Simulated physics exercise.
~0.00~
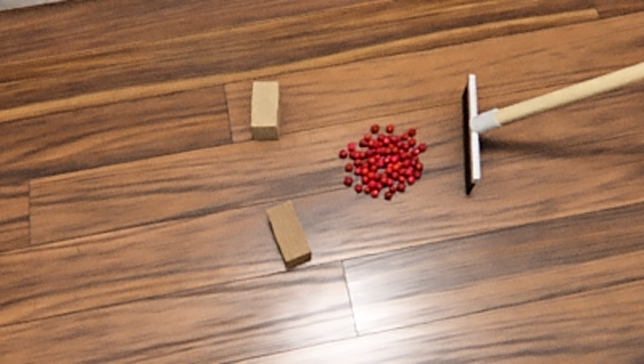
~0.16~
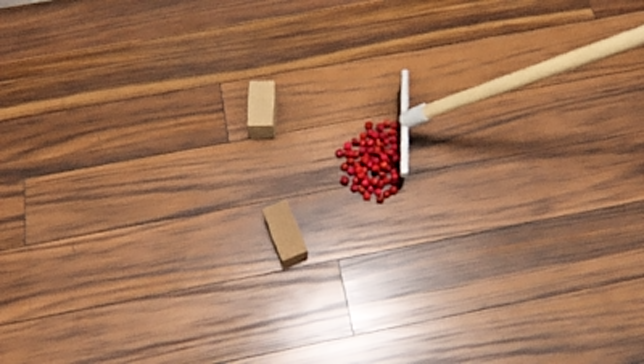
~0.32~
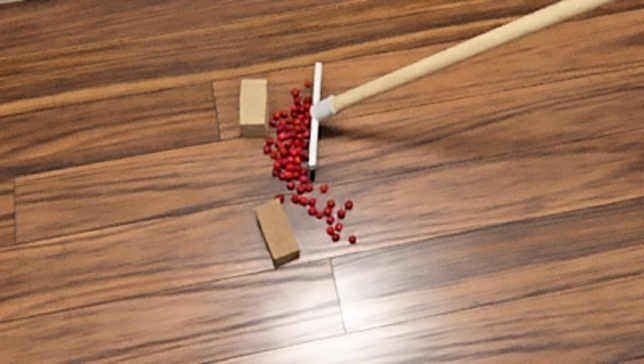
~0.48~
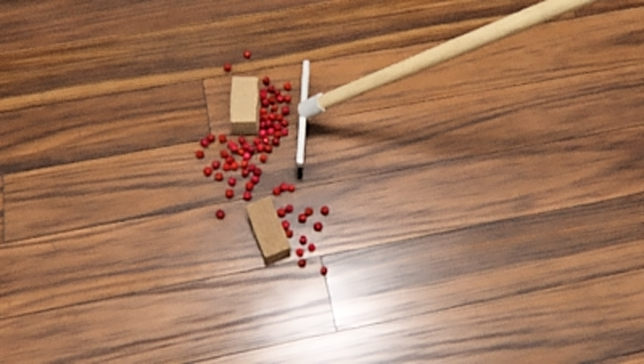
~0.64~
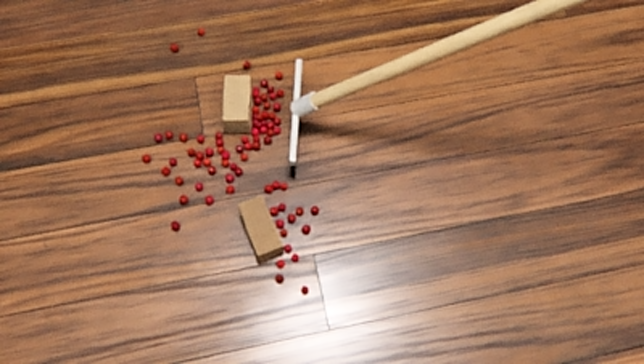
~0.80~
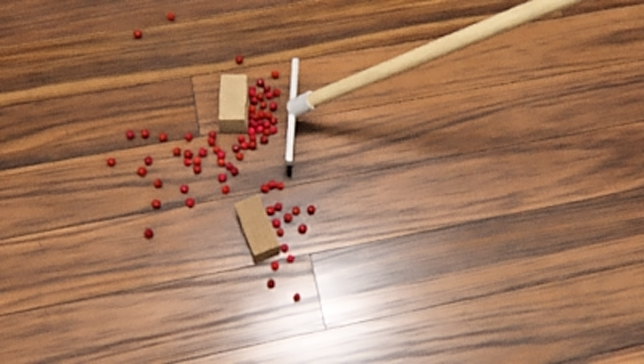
Squeegee pushing a pile of red cranberries left across a wooden floor, halting as some scatter between and around two blocks.
